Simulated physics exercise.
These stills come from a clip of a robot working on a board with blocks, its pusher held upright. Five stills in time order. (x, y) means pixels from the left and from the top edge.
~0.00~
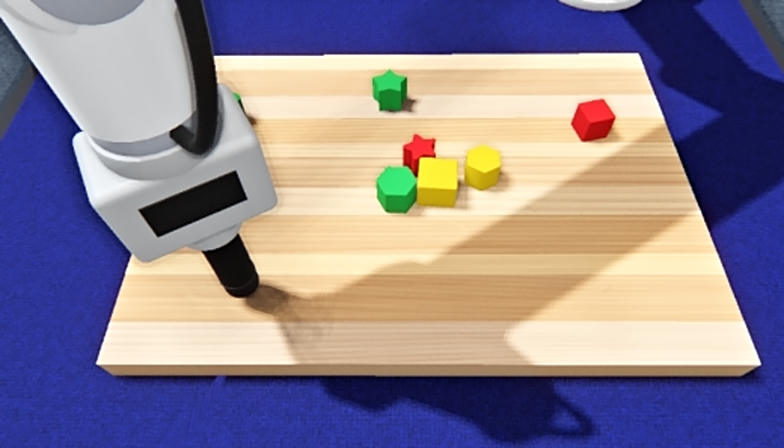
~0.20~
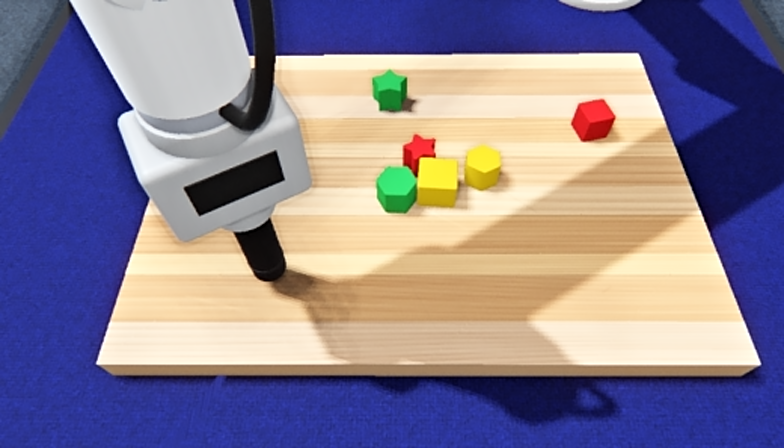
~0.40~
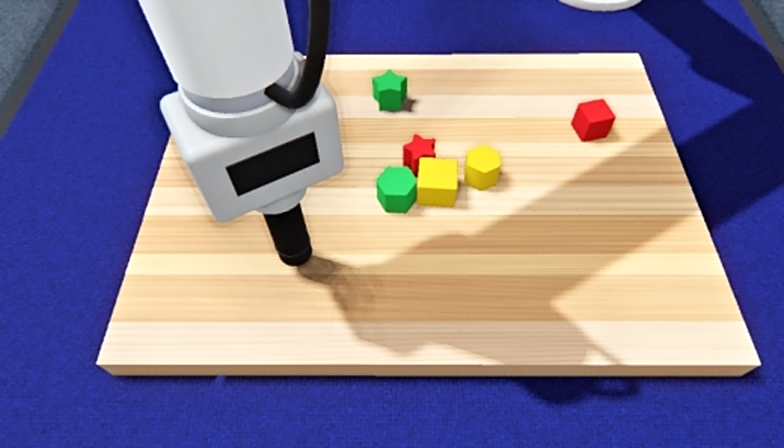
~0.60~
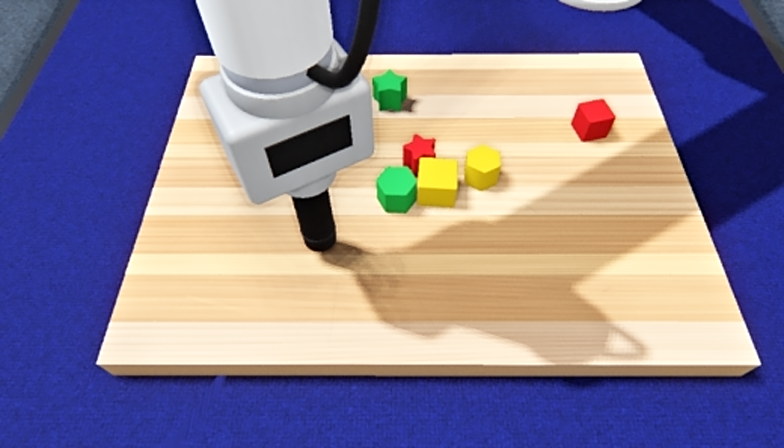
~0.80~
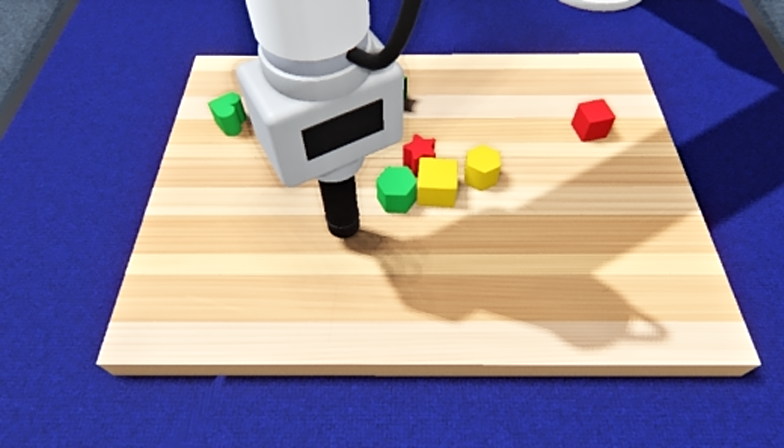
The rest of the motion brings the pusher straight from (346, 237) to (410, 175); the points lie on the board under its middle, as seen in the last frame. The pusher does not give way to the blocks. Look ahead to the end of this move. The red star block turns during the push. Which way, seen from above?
From above, the turn goes anticlockwise.
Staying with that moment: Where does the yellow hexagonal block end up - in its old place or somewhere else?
The yellow hexagonal block will not stay where it is.
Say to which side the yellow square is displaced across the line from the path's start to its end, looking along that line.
Its sideways move is to the right.
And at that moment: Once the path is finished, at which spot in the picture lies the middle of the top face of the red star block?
When the path ends, it will be at (435, 134).
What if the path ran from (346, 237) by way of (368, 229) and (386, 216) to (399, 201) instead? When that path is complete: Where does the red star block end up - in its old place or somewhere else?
Here's my answer: The red star block gets displaced.
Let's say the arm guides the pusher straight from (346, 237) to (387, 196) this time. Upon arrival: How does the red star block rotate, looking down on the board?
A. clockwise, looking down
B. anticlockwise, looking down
Letter B.
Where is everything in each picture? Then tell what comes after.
Lower end of the pusher at (243, 284), tops of blocks, green hexagonal block at (397, 180), red star block at (421, 146), yellow square at (438, 173), yellow hexagonal block at (484, 158), in the first frame.
Pusher at (270, 268), blocks as before, in the second frame.
Pusher at (296, 253), blocks as before, in the third frame.
Pusher at (321, 239), blocks as before, in the fourth frame.
Pusher at (344, 226), green hexagonal block at (397, 180), red star block at (421, 146), yellow square at (438, 173), yellow hexagonal block at (484, 158), in the fifth frame.
On the path given first. Halfway along, pusher at (379, 193); green hexagonal block at (409, 172); yellow square at (449, 170).
At the end, pusher at (410, 164); green hexagonal block at (443, 158), turned 35° clockwise; red star block at (435, 134), turned 70° anticlockwise; yellow square at (480, 165); yellow hexagonal block at (517, 157).
